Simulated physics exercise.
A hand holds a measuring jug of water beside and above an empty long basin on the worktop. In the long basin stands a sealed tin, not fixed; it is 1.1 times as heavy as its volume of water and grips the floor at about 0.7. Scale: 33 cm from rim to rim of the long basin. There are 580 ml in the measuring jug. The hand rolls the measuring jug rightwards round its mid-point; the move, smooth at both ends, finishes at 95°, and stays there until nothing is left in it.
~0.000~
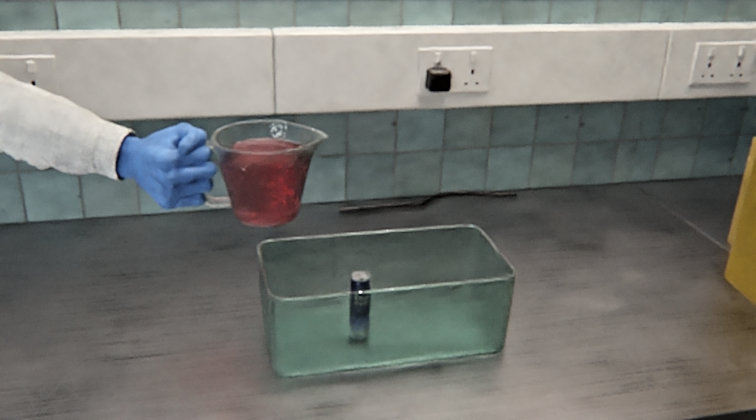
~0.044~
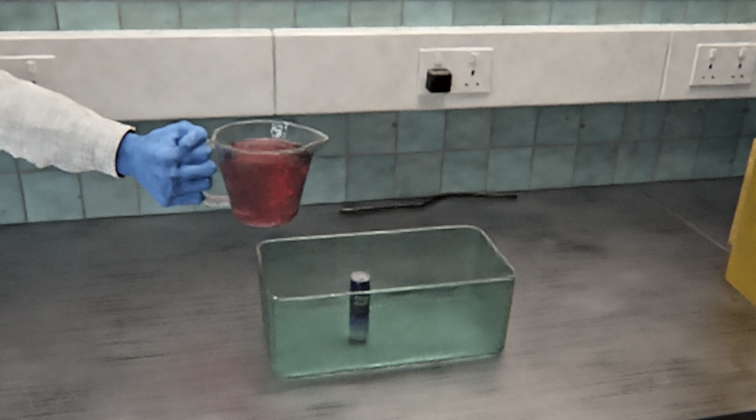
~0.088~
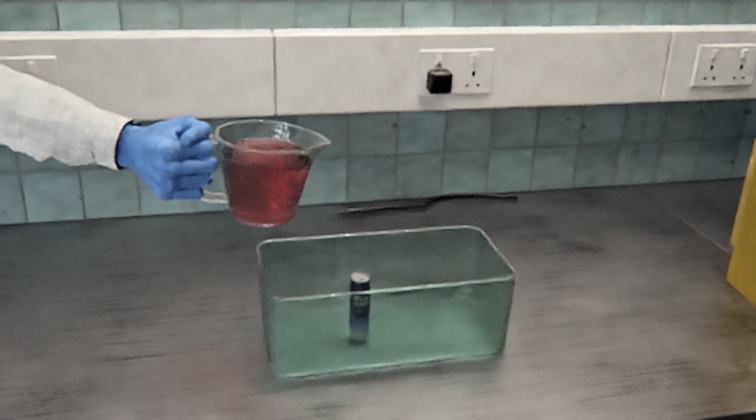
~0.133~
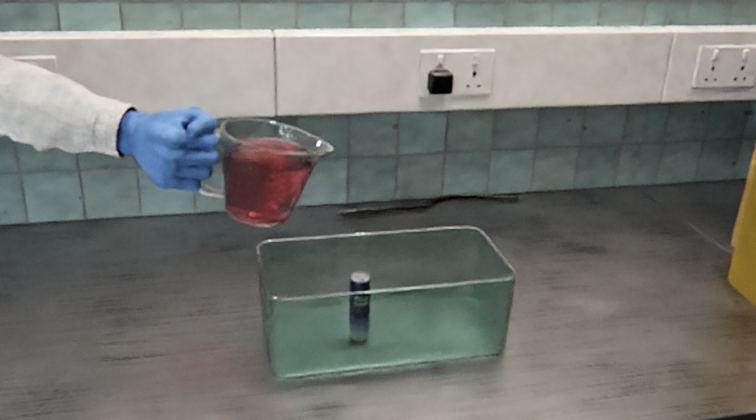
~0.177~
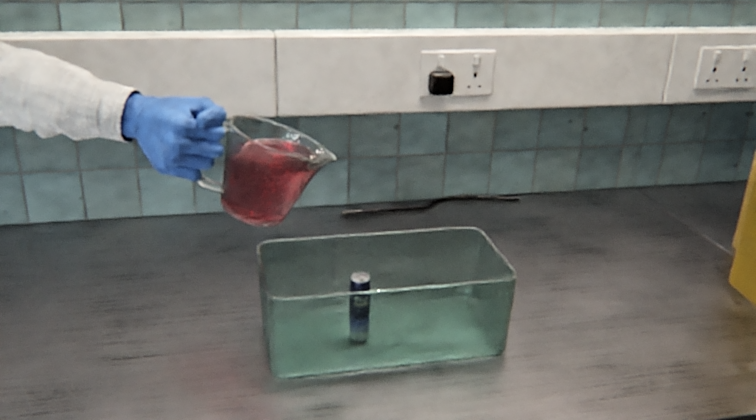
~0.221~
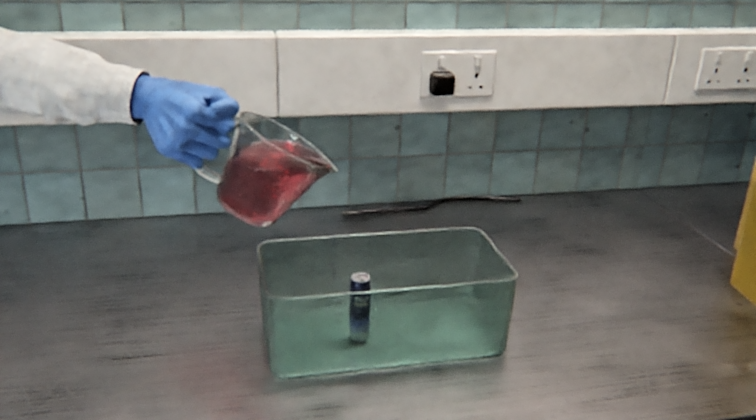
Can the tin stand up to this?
It topples.
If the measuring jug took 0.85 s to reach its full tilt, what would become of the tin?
Then it goes over.
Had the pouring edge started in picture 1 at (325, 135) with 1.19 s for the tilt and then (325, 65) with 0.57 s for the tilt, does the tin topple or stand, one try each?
First it falls; then it keeps standing.
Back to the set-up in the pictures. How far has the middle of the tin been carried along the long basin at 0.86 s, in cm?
Some 9 cm.
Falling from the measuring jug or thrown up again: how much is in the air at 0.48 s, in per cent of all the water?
Near 30 in a hundred.
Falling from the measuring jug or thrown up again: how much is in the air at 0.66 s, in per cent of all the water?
About 12 per cent.
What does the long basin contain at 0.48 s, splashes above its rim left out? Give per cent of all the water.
About 24 per cent.
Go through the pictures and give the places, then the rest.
In the first frame, it leans 0°; its right rim is at (327, 135); the water meets the walls at (219, 153) and (309, 149); the long basin's rim runs from (263, 270) to (497, 250); the tin's top is at (361, 279).
In the second frame, it leans 1°; its right rim is at (328, 136); the water meets the walls at (219, 152) and (309, 149).
In the third frame, it leans 5°; its right rim is at (330, 140); the water meets the walls at (221, 150) and (311, 150).
In the fourth frame, it leans 12°; its right rim is at (333, 148); the water meets the walls at (225, 149) and (314, 153).
In the fifth frame, it leans 21°; its right rim is at (336, 157); the water meets the walls at (227, 151) and (320, 155).
In the sixth frame, it leans 31°; its right rim is at (338, 169); the water meets the walls at (228, 156) and (331, 161).
By 0.48 s the tilt is 89° and 46 per cent is still to pour; the tin stands where it began.
By 0.66 s the tilt is 95° and 10 per cent is still to pour; the tin stands 1 cm from where it began.
By 0.86 s the tilt is 95° and 1 per cent is still to pour; the tin leans 54°.
By 1.07 s the tilt is 95° and 0 per cent is still to pour; the tin lies on its side.
At rest the tin lies on its side.
